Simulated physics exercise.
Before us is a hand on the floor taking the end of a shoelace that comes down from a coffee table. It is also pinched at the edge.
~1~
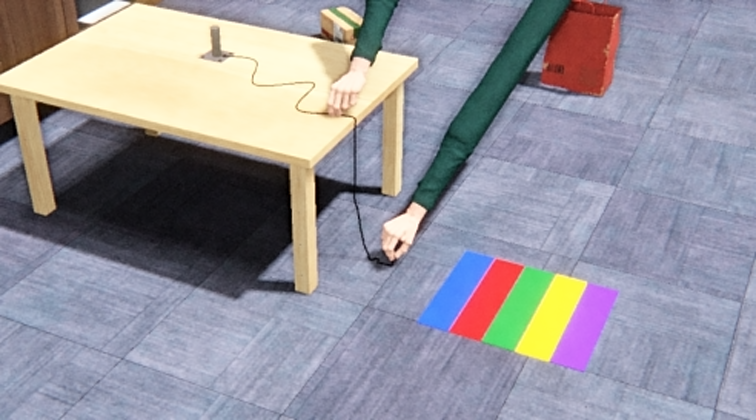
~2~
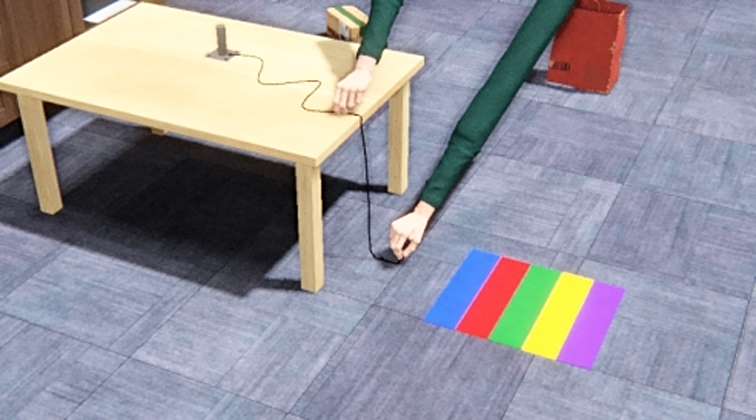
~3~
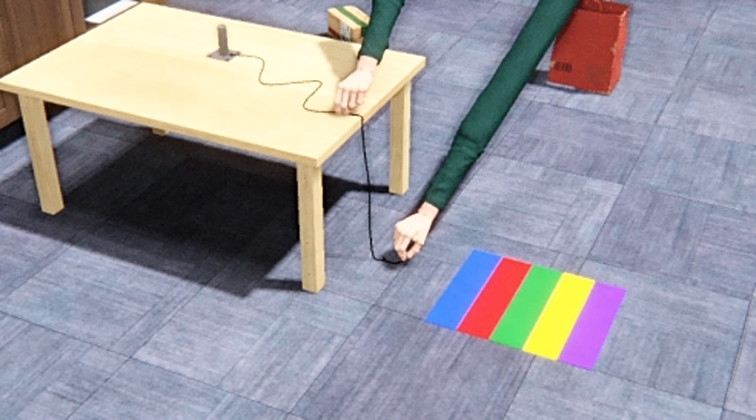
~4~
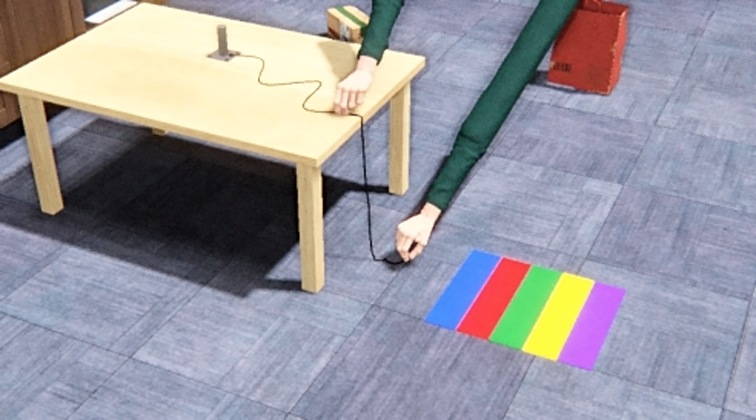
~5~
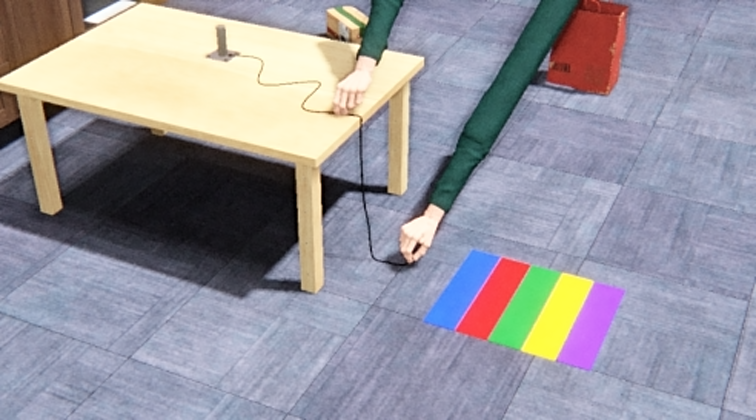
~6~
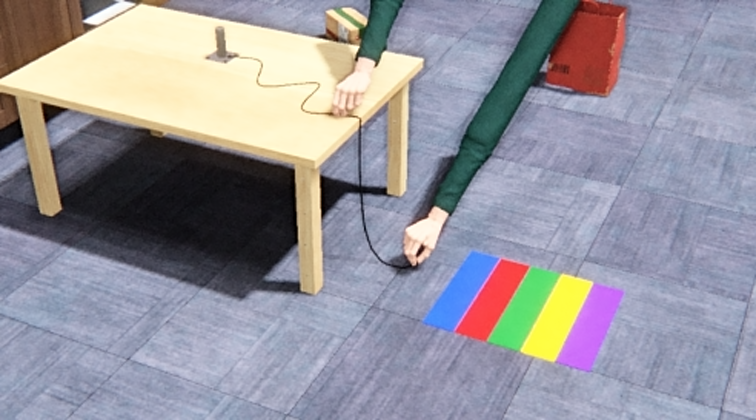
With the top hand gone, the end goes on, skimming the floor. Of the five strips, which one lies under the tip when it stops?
The purple strip.
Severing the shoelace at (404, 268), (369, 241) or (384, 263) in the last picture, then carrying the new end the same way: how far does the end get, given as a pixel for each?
Case by case: Close to (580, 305), (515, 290) and (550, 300).
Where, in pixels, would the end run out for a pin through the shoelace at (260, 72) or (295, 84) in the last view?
In order: Close to (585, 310) and close to (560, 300).
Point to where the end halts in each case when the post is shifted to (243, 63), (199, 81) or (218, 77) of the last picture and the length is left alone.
(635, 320), (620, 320) and (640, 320), roughly.
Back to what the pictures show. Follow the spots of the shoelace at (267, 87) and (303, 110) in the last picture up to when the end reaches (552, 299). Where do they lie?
You'll find them at (304, 83) and (380, 136).
Soon after, end near (552, 299); over yellow.
After that, end near (583, 307); over purple.
At the stop, end near (602, 312); over purple. It gets as far as the purple strip.
